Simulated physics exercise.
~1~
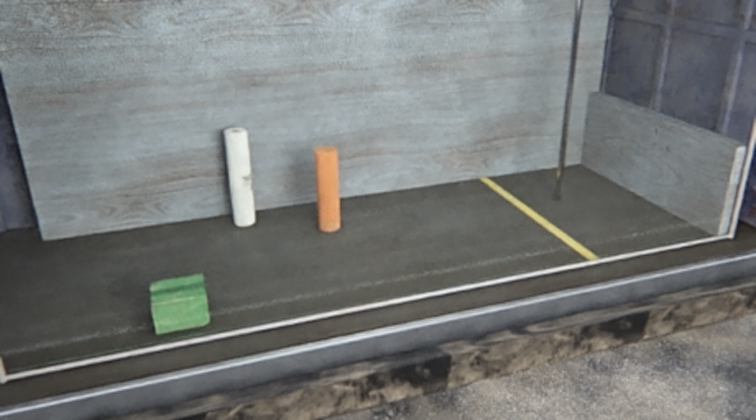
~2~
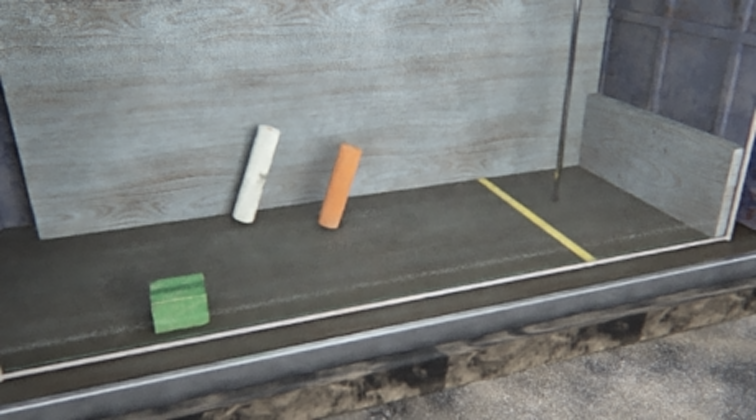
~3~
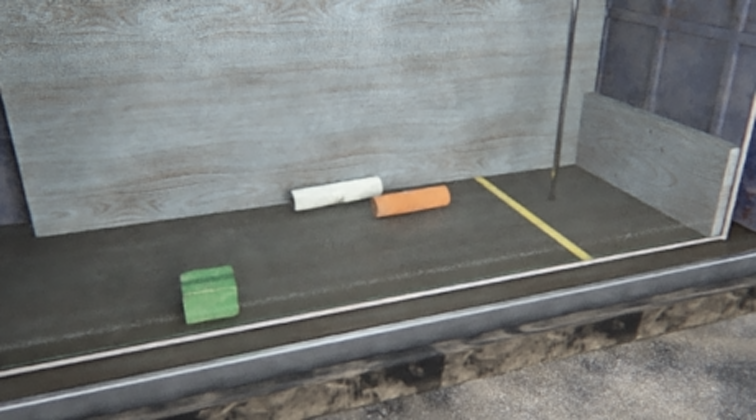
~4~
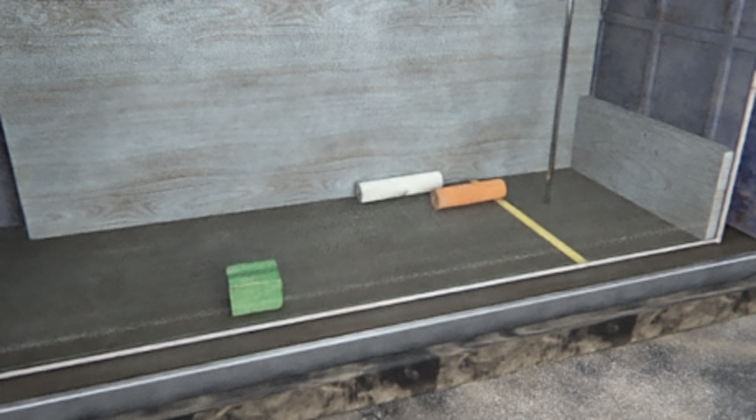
In the video, a white roll and an orange roll stand upright in an open bay behind a green block, then lean right and topple onto their sides. All three objects shift right, with the orange roll ending up at the yellow line's near side.
